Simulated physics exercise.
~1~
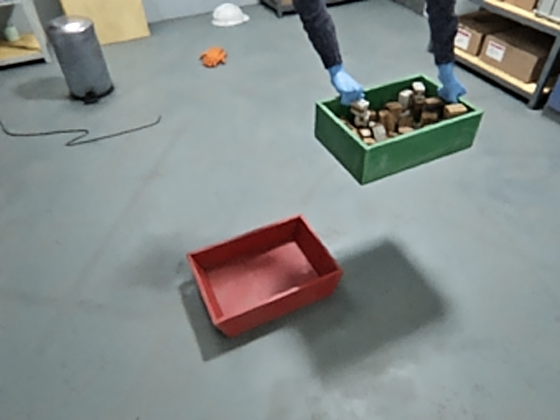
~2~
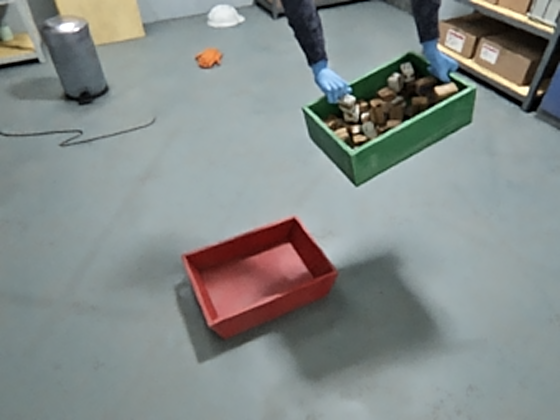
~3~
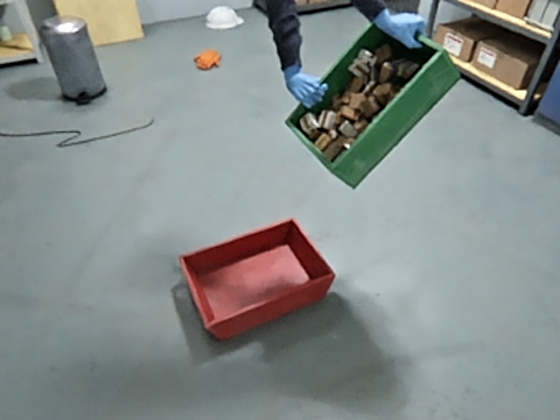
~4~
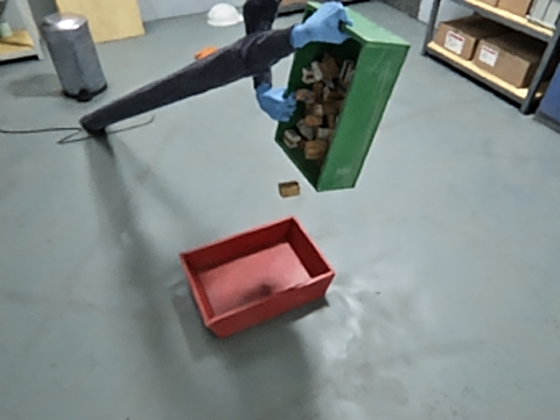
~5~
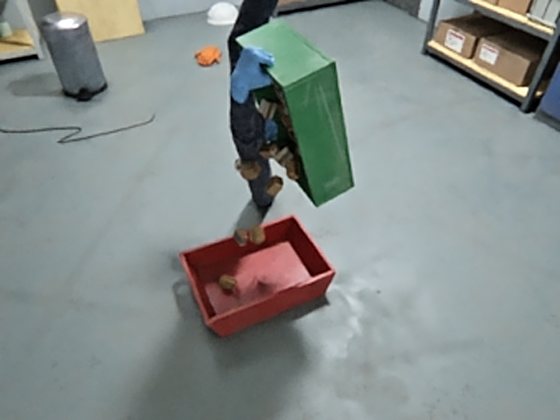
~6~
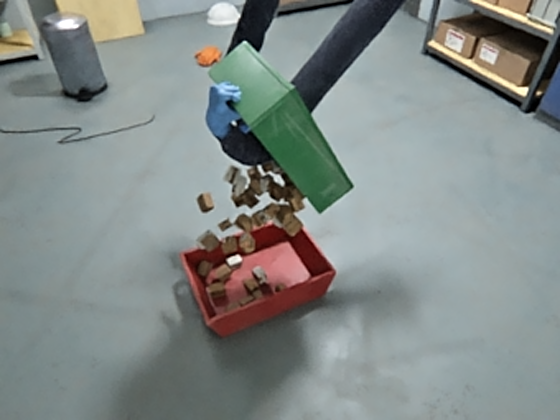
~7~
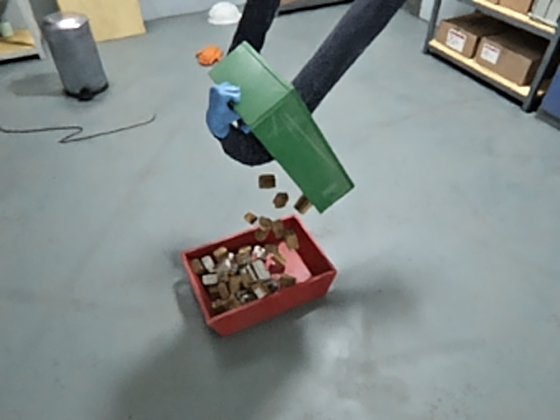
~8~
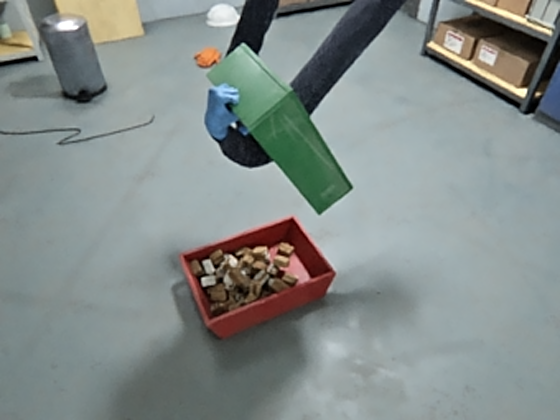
On a grey workshop floor, blue-gloved hands steadily tip a green box of small brown and grey blocks above an empty red tub. The blocks begin to slide out, then tumble down in a cluster, leaving the tub holding a heap beneath the steeply tilted box.
